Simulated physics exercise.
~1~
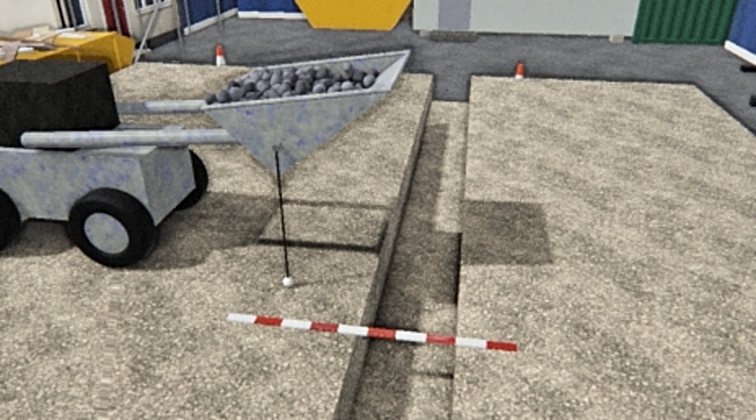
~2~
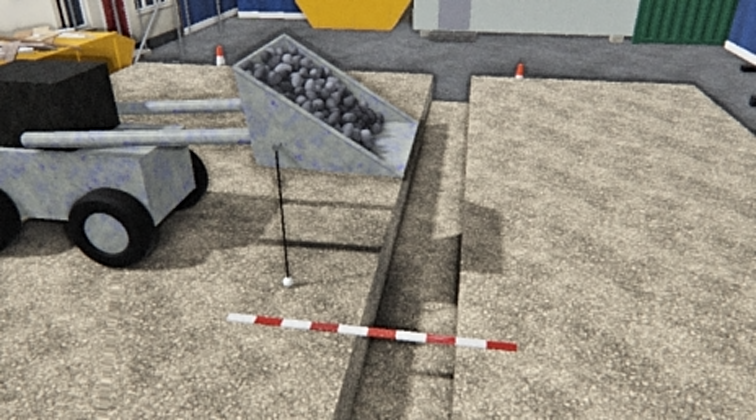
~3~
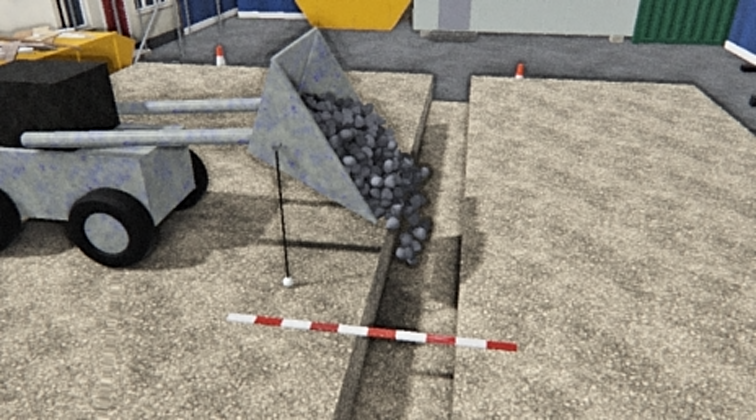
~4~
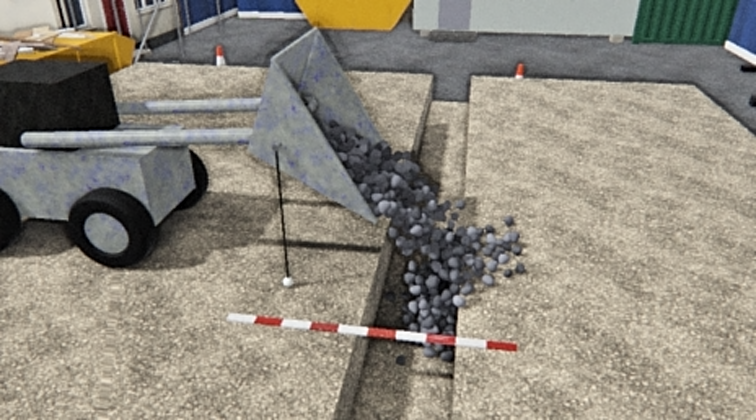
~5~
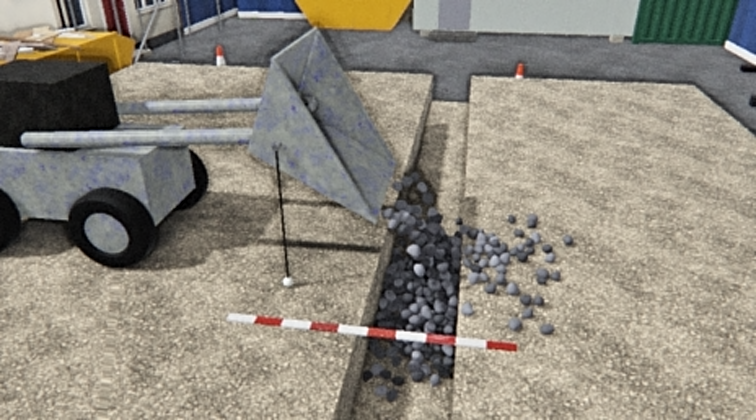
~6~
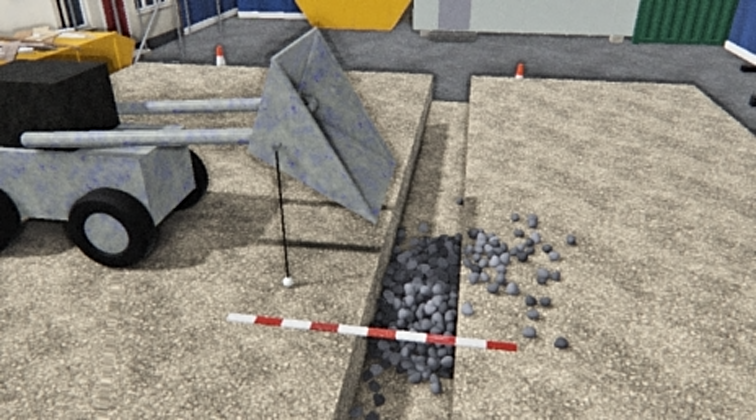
A loader tips its bucket and grey stones pour into the trench, some scattering beyond it.
